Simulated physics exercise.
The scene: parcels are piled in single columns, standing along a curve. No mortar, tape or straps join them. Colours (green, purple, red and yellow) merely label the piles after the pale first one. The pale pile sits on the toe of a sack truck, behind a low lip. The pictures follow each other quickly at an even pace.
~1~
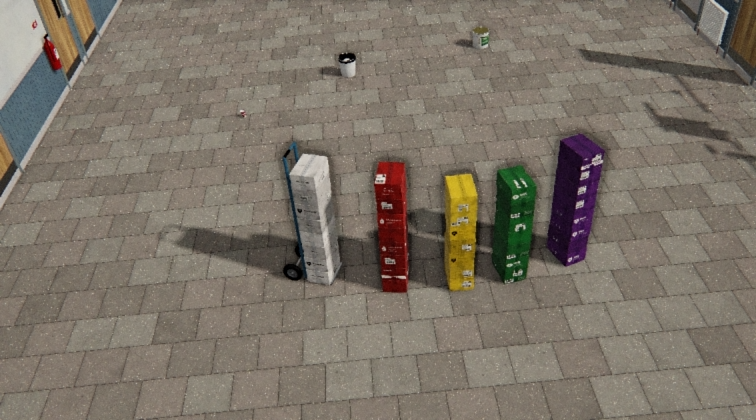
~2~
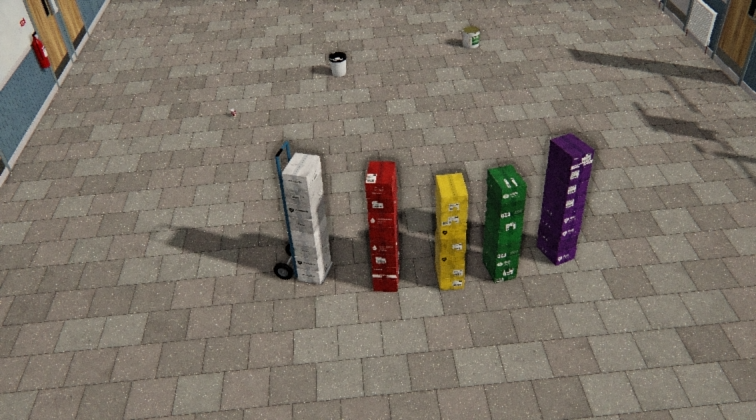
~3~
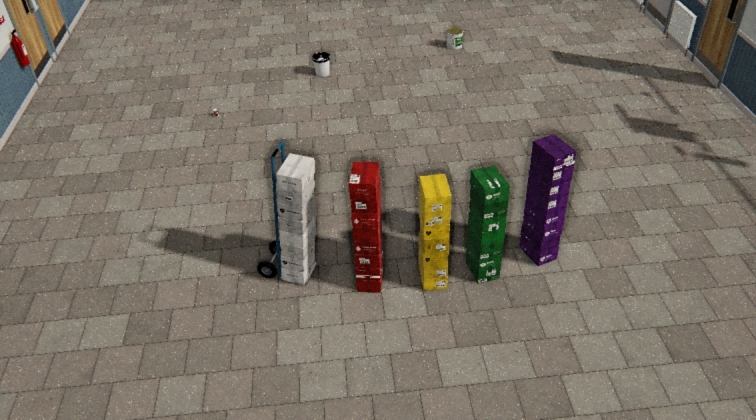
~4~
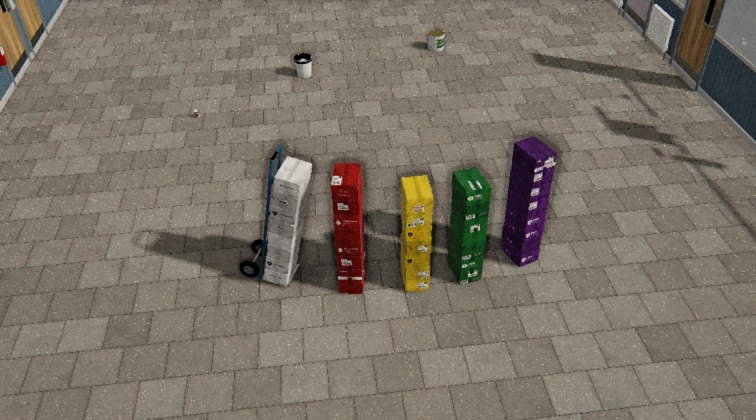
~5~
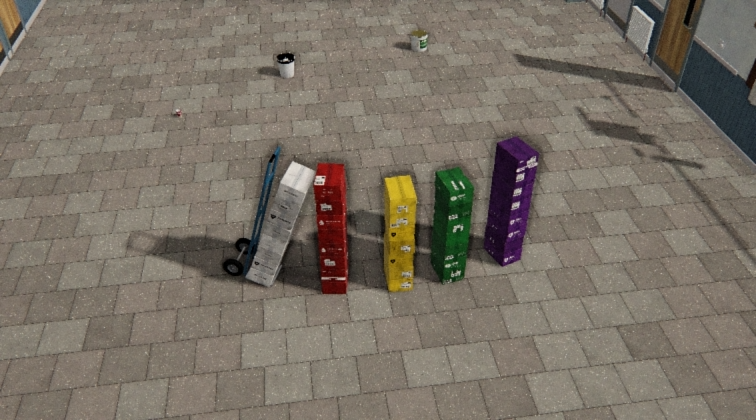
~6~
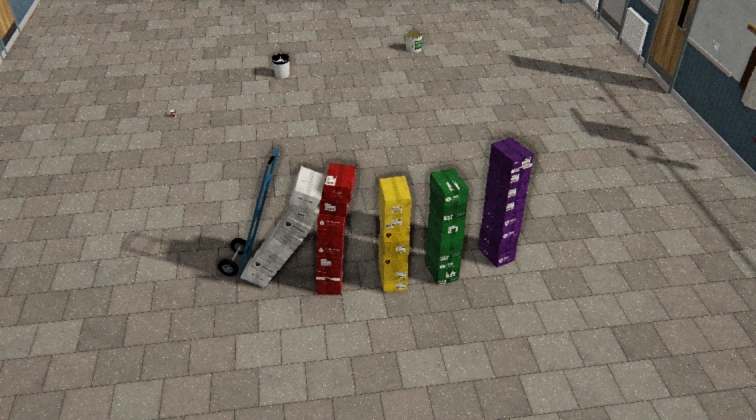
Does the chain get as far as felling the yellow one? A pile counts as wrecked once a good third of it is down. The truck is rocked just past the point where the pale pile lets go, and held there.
The yellow pile collapses.
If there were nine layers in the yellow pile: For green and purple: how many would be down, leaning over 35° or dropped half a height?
By colour: Green 6, purple 8.
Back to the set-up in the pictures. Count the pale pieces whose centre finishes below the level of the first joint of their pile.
7 of them.
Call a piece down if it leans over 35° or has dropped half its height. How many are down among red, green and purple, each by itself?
Pile by pile, red 8, green 7, purple 7.
Soon, 8 of the pale pile down; none of the 7 yellow parcels down (0 of 30 in all colours); top yellow parcel tipped a little; top red parcel tipped clearly.
A while on, 8 of the pale pile down; 7 of the 7 yellow parcels down (15 of 30 in all colours); top yellow parcel tipped well over, about its own height lower; top green parcel tipped clearly.
Towards the end, 8 of the pale pile down; 7 of the 7 yellow parcels down (29 of 30 in all colours); top yellow parcel tipped well over, some three heights lower; top green parcel on its side.
Finally, 8 of the pale pile down; 7 of the 7 yellow parcels down (29 of 30 in all colours); top yellow parcel on its side; top green parcel upside down. Seen by the last camera, middles, top yellow parcel near (534, 258), top green parcel near (594, 191).
